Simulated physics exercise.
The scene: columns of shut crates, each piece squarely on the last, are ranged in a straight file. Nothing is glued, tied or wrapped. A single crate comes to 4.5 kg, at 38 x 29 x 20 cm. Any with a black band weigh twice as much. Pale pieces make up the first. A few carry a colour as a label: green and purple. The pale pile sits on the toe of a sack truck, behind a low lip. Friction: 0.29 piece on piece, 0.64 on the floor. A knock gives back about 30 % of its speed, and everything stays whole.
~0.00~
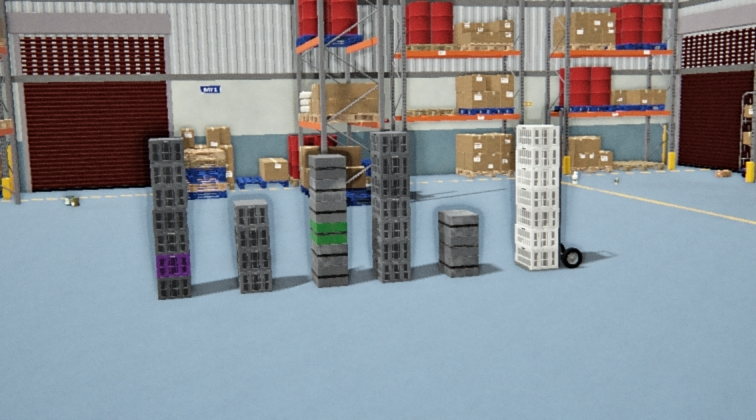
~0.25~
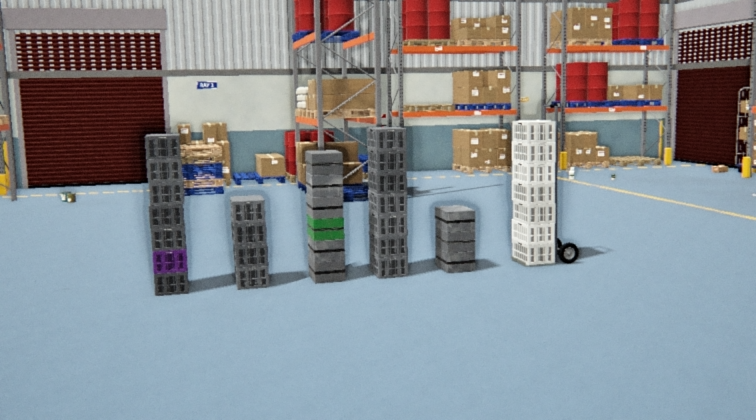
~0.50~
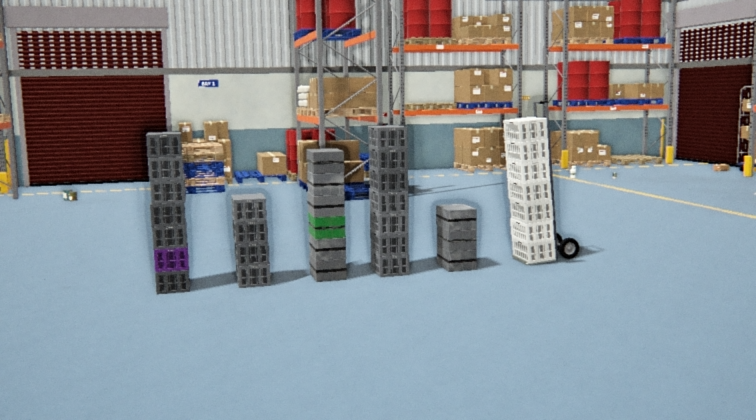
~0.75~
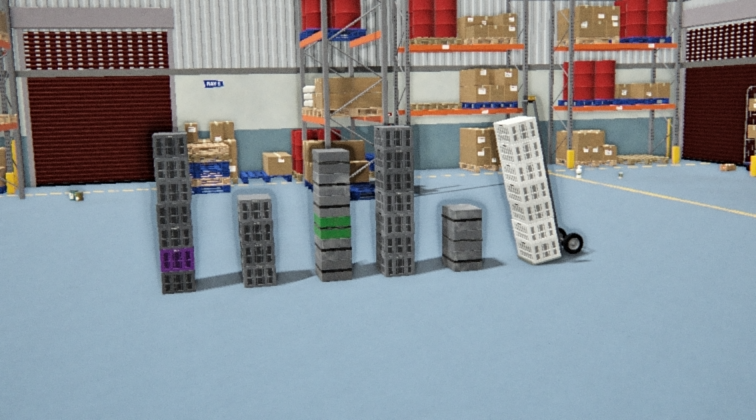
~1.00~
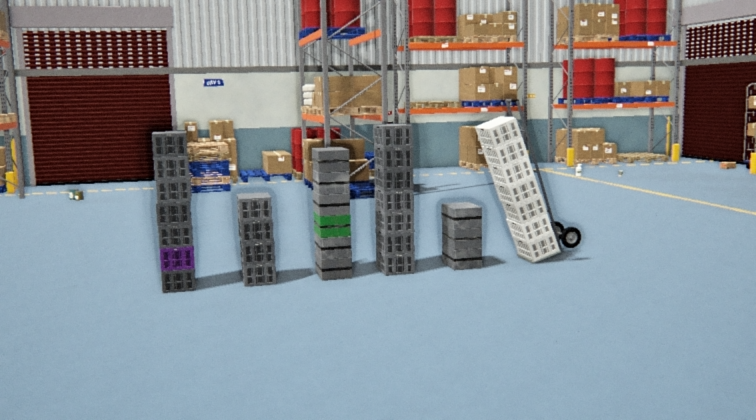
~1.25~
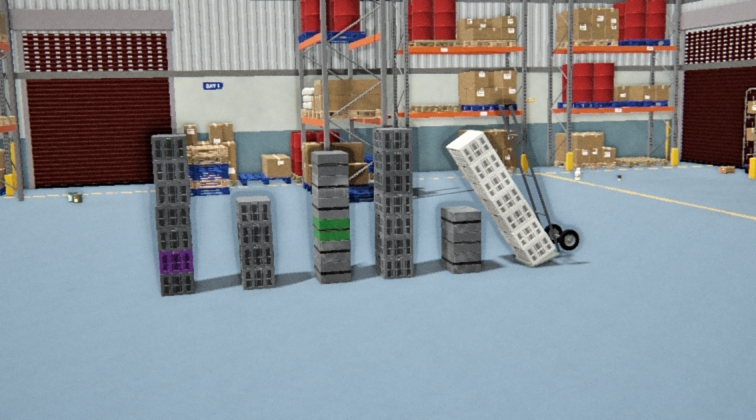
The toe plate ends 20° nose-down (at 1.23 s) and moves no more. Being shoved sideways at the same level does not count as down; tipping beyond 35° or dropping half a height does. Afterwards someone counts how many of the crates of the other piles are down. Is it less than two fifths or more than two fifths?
The part is fewer than two in five.
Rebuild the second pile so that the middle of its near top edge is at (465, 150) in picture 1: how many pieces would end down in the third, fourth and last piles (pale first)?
Then third 6, fourth 6, last 6.
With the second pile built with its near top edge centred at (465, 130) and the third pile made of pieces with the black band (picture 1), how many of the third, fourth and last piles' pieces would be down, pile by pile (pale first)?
Then third 5, fourth 5, last 7.
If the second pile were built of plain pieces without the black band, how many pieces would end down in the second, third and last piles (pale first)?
In that case second 0, third 0, last 0.
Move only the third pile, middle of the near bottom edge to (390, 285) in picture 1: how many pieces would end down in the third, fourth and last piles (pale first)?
In that case third 0, fourth 0, last 0.
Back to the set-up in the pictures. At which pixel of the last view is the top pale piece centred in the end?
Near (427, 230).
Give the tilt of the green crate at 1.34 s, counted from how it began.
About 0°.
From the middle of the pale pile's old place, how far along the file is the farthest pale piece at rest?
Some 120 cm.
Around 1.34 s, 7 of the pale pile down; none of the 27 other crates down.
Around 1.56 s, 7 of the pale pile down; none of the 27 other crates down, 3 disturbed.
Around 1.88 s, 7 of the pale pile down; none of the 27 other crates down, 8 disturbed.
Finally (2.9 s), 7 of the pale pile down; none of the 27 other crates down, 8 disturbed; purple crate unmoved; green crate unmoved. That is 0 per cent. Seen by the last camera, middles, purple crate near (176, 258), green crate near (331, 227).
